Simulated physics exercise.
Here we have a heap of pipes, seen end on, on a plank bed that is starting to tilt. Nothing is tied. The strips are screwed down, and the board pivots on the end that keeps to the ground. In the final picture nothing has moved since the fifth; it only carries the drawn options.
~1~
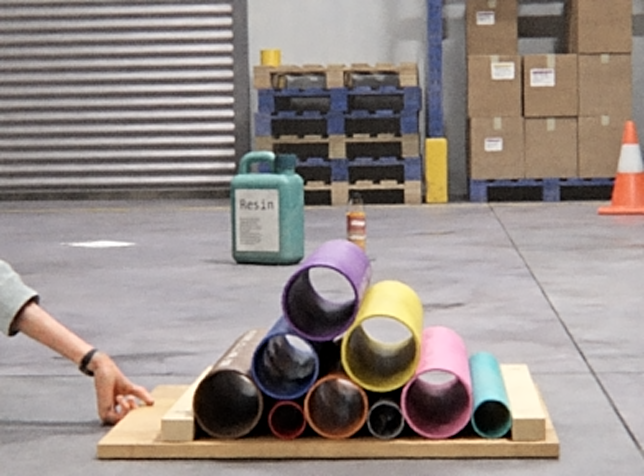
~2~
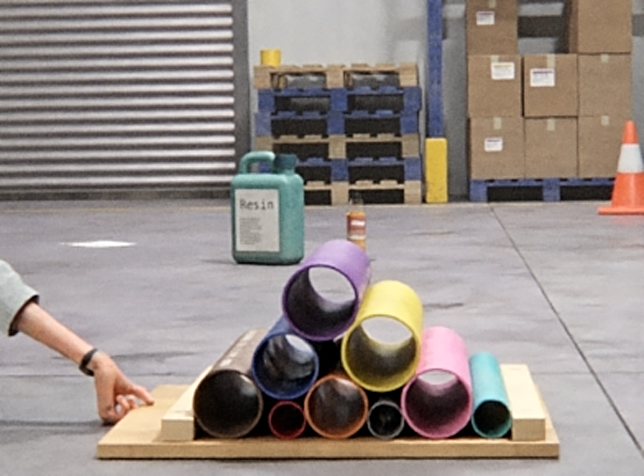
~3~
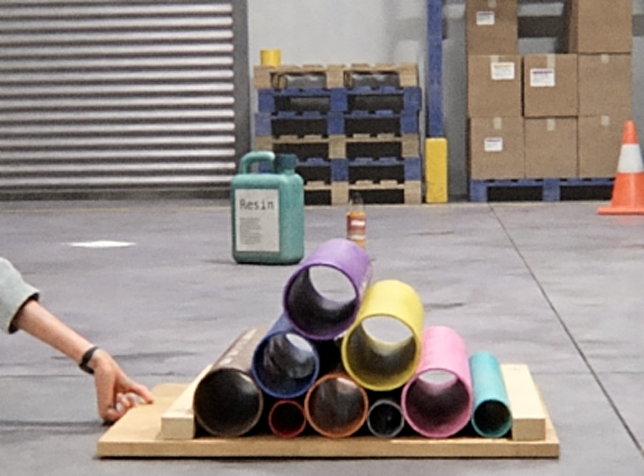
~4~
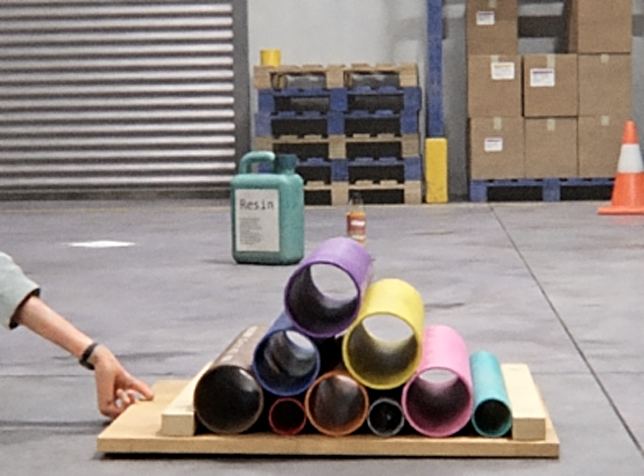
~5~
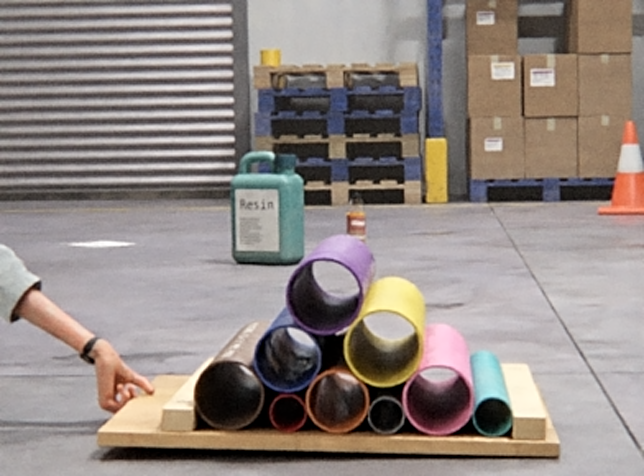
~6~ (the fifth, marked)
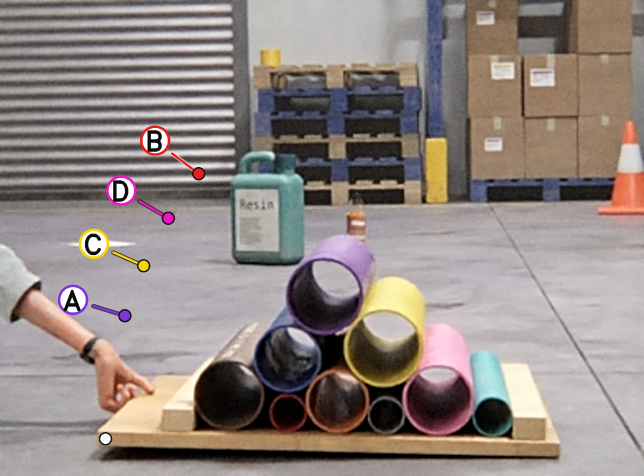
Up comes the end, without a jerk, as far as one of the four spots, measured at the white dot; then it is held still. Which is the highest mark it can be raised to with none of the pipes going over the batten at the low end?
It can be raised to B.
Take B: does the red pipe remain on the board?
Yes.
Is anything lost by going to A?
At A: No.
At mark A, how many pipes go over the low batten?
The count is none.
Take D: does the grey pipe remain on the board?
Yes, with D.
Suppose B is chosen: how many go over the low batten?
The count is none.
On the marked copy, A at (125, 316); B at (199, 174); C at (144, 266); D at (168, 218); the white dot at (105, 439).
Following B. Soon after the start, board at 20°.
Later, board at 38°.
In the end, board at 38°, none over the low batten.
As for the rest, A none over the low batten; C none over the low batten; D none over the low batten.
